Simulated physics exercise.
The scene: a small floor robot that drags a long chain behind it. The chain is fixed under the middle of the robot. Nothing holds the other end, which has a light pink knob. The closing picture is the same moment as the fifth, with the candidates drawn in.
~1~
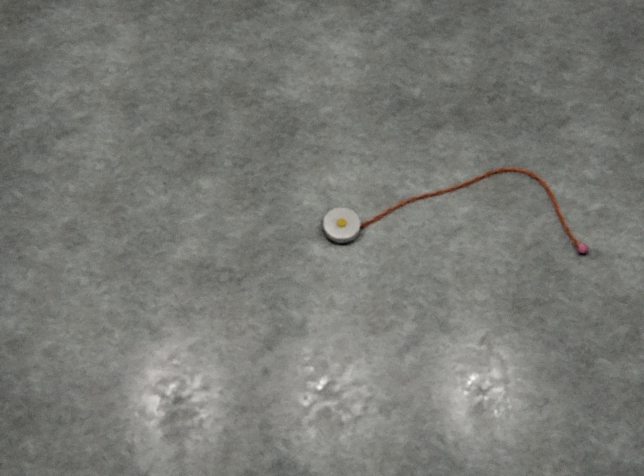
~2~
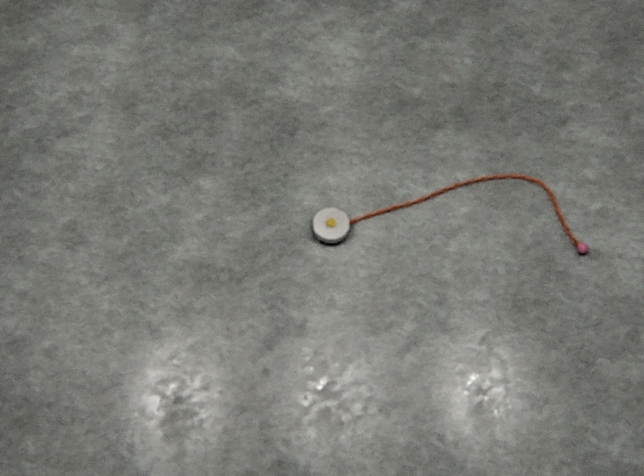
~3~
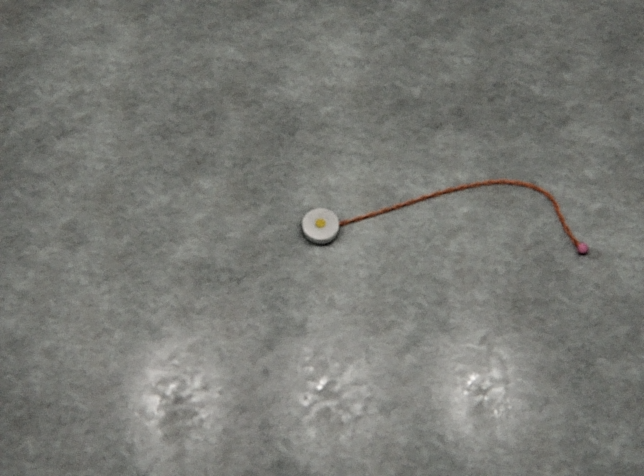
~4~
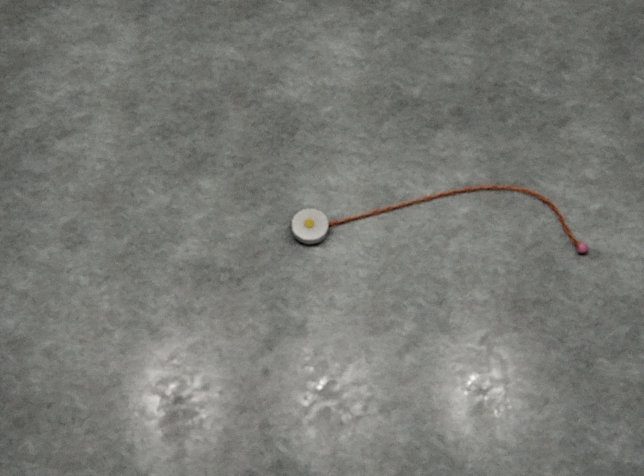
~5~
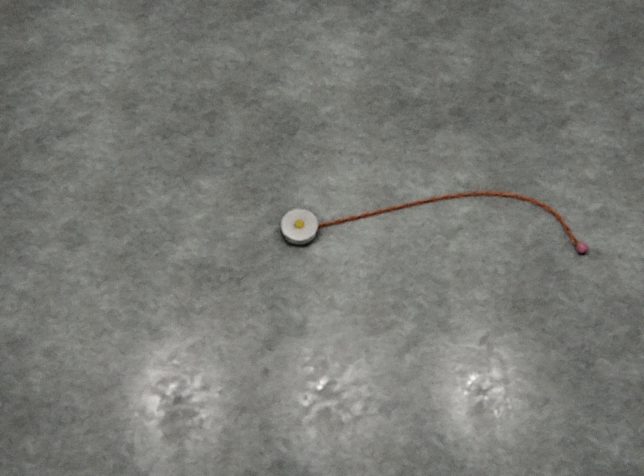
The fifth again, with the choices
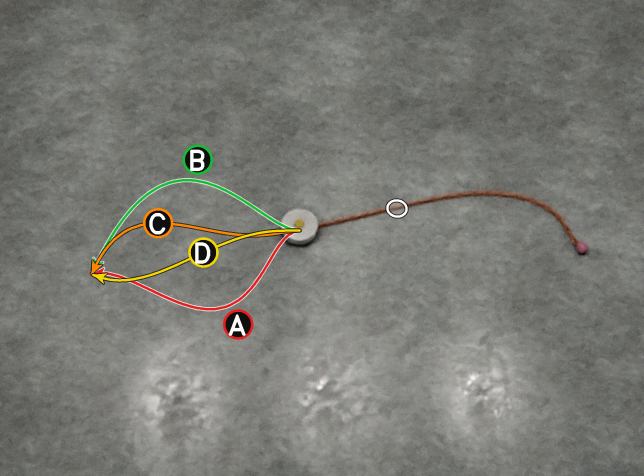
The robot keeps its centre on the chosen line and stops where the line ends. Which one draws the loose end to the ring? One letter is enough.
With B the free end lies on the ring.
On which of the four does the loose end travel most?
Route B.
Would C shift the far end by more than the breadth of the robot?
Yes.
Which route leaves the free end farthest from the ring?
Route A.
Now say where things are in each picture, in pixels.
The first picture shows robot (342, 226); free end (583, 248).
The second picture shows robot (331, 226); free end (583, 248).
The third picture shows robot (321, 227); free end (583, 248).
The fourth picture shows robot (310, 227); free end (583, 248).
The fifth picture shows robot (300, 227); free end (582, 248).
On the marked copy, A from (300, 230) via (211, 309) to (92, 274); B from (300, 230) via (182, 180) to (93, 272); C from (300, 230) via (185, 226) to (92, 274); D from (300, 230) via (195, 256) to (93, 275); the ring at (397, 208).
With B. Early on, robot (215, 183), middle of the chain (370, 208), free end (525, 218).
Further on, robot (128, 209), middle of the chain (287, 198), free end (439, 210).
At the end, robot (90, 271), middle of the chain (244, 215), free end (397, 206); the free end is on the ring.
As for the rest, A leaves the free end at (413, 238); C leaves the free end at (405, 219); D leaves the free end at (410, 223).
